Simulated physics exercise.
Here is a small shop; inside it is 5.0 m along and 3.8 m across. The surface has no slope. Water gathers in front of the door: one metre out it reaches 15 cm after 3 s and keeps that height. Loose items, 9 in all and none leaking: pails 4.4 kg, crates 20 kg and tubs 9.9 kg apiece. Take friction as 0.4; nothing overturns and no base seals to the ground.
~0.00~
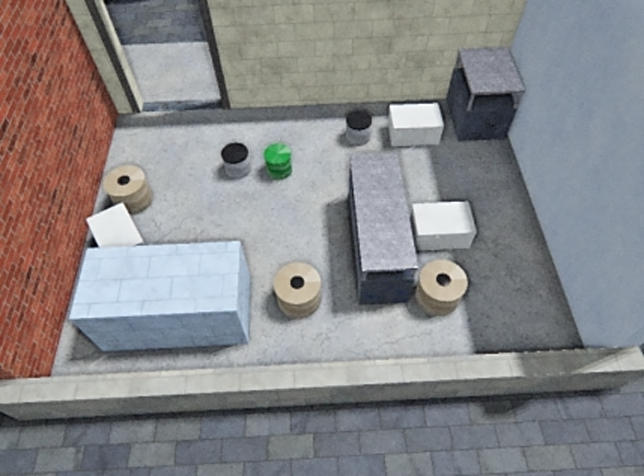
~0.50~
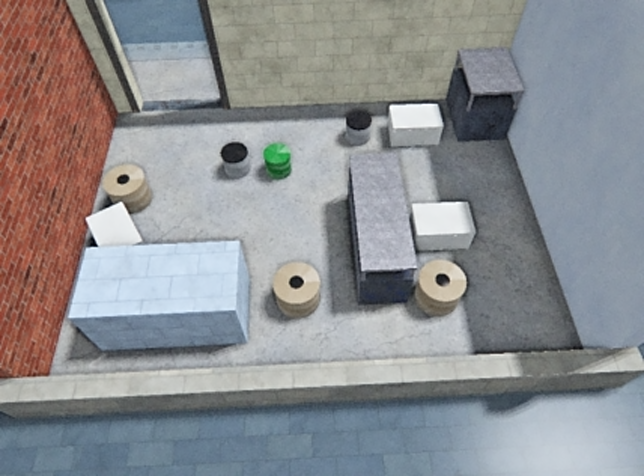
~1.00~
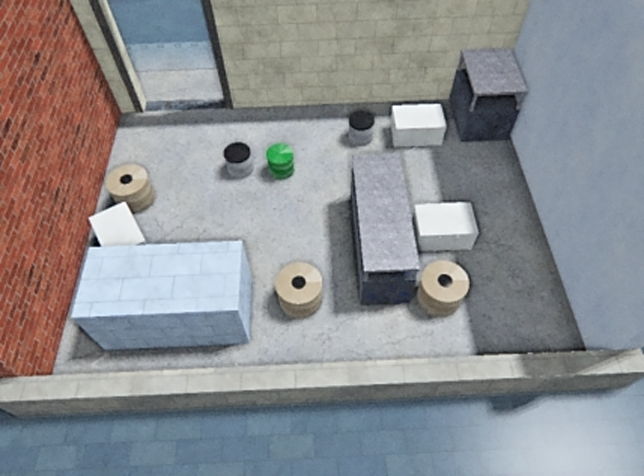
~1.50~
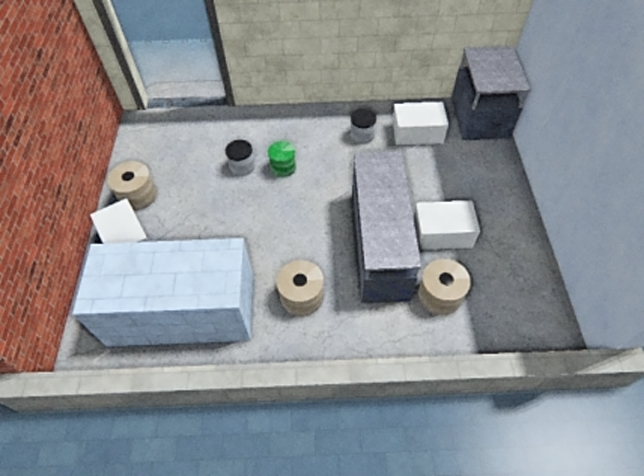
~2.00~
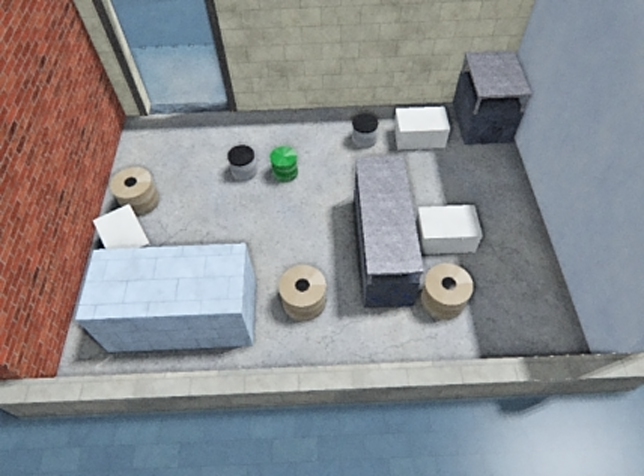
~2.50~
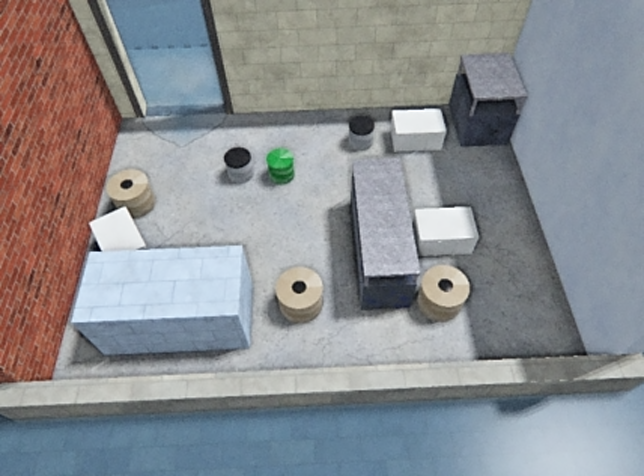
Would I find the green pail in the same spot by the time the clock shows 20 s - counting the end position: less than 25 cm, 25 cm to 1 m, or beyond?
The green pail slides a little.
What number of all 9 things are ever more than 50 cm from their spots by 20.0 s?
6 of them.
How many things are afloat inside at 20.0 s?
At that moment 8.
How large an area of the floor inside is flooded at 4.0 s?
Some 3.5 m2.
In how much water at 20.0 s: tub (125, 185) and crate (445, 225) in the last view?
About 8 and 8 cm.
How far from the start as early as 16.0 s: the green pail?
Roughly 50 cm by then.
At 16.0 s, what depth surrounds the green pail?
About 6 cm.
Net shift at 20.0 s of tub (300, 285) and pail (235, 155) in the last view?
In that order: 30 cm, 120 cm.
After 4.0 s the green pail is near (280, 158), 0.0 m from its start, aground; 0 afloat.
After 9.0 s the green pail is near (285, 159), 0.1 m from its start, aground; 2 afloat.
After 16.0 s the green pail is near (277, 126), 0.5 m from its start, afloat; 5 afloat.
After 20.0 s the green pail is near (302, 184), 0.5 m from its start, afloat; 8 afloat.
